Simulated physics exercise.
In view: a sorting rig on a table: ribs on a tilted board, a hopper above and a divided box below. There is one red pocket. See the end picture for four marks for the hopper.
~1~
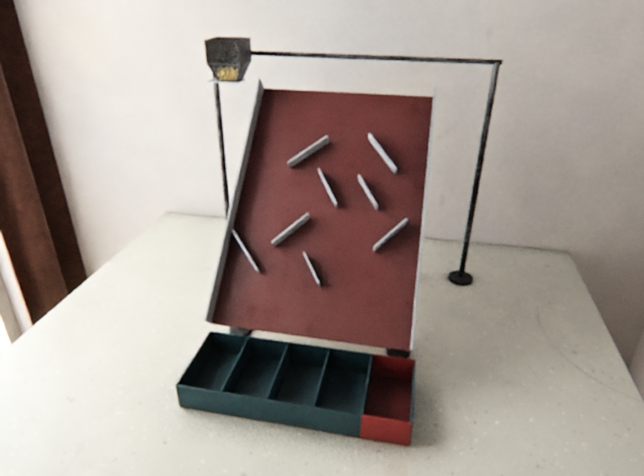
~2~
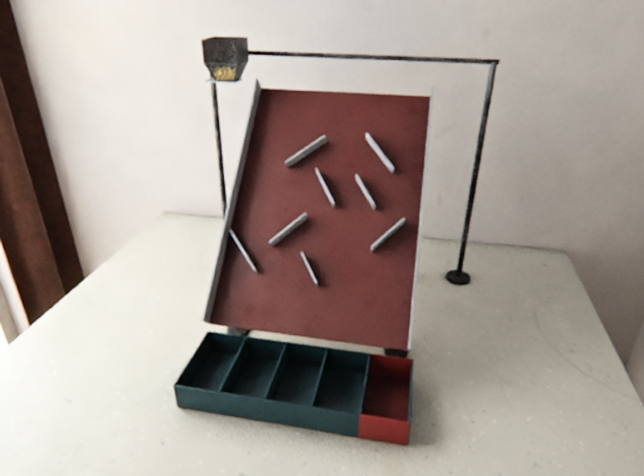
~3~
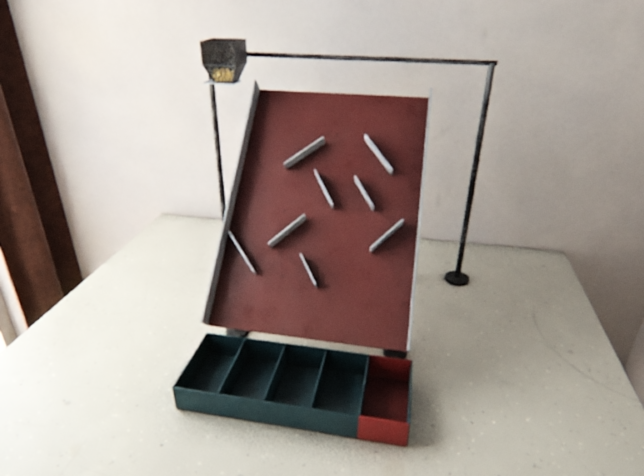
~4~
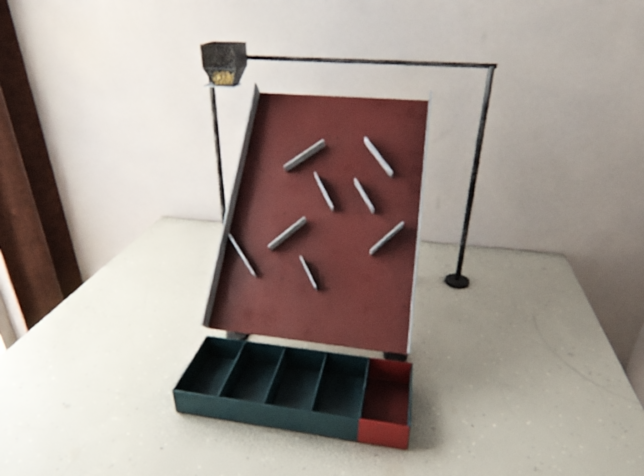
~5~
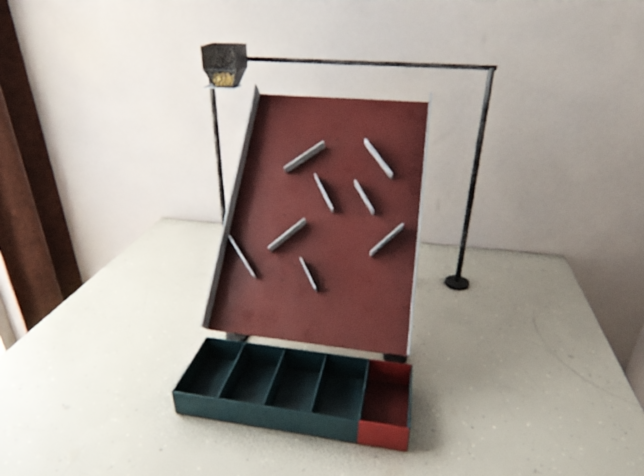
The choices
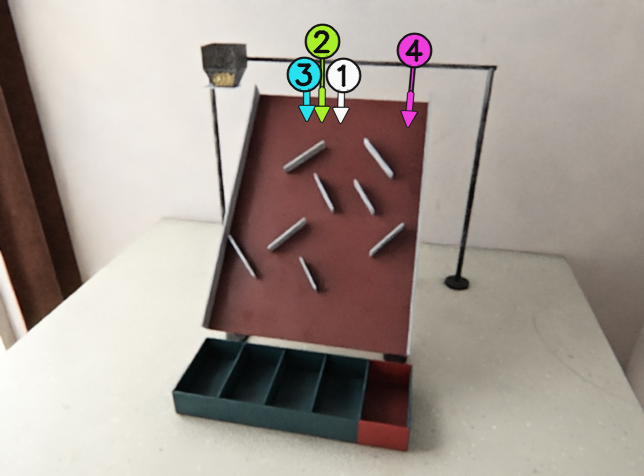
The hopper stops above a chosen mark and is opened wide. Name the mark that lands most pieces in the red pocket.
It is 4.
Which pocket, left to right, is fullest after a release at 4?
The fifth from the left.
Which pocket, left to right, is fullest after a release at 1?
The fourth.
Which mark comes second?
Here it is mark 1.
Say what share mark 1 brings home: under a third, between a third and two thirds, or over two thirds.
Under a third.
On the marked copy, mark 1 meets the board at (340, 117); mark 2 meets the board at (321, 116); mark 3 meets the board at (306, 115); mark 4 meets the board at (408, 121).
With 1, roughly a quarter in the red pocket, the larger part in other pockets.
With 2, about a tenth in the red pocket, the larger part in other pockets, just a few held on the board.
With 3, not one piece in the red pocket, almost all in other pockets, just a few held on the board.
With 4, the larger part in the red pocket, roughly a quarter in other pockets, just a few outside the box.
